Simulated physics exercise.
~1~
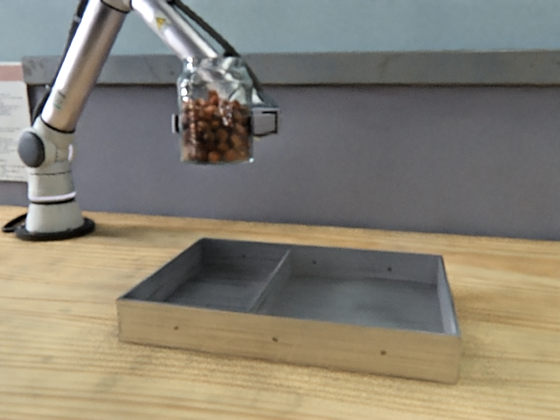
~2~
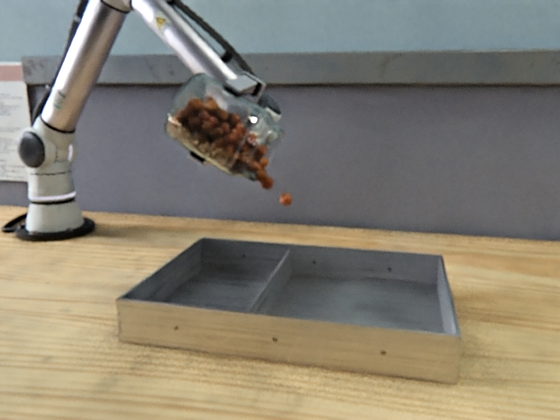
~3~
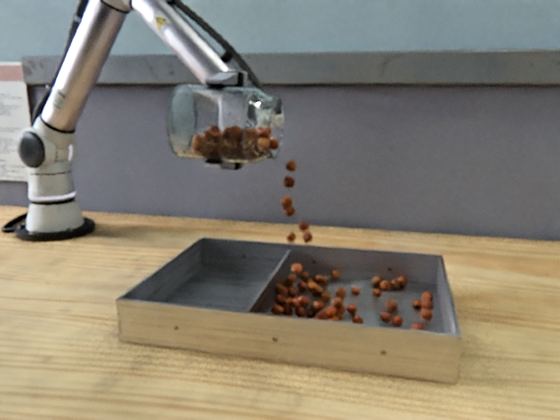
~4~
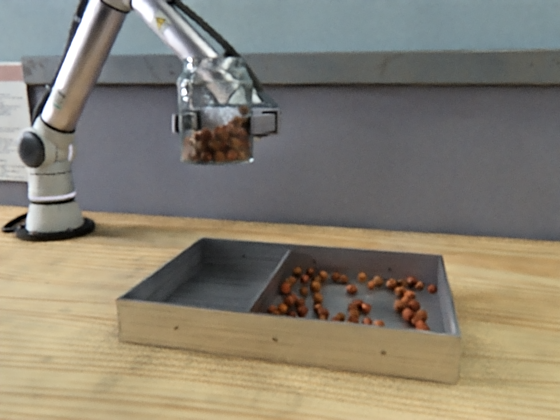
A robot arm tips a jar, pours some hazelnuts into the tray's right part, then rights it.
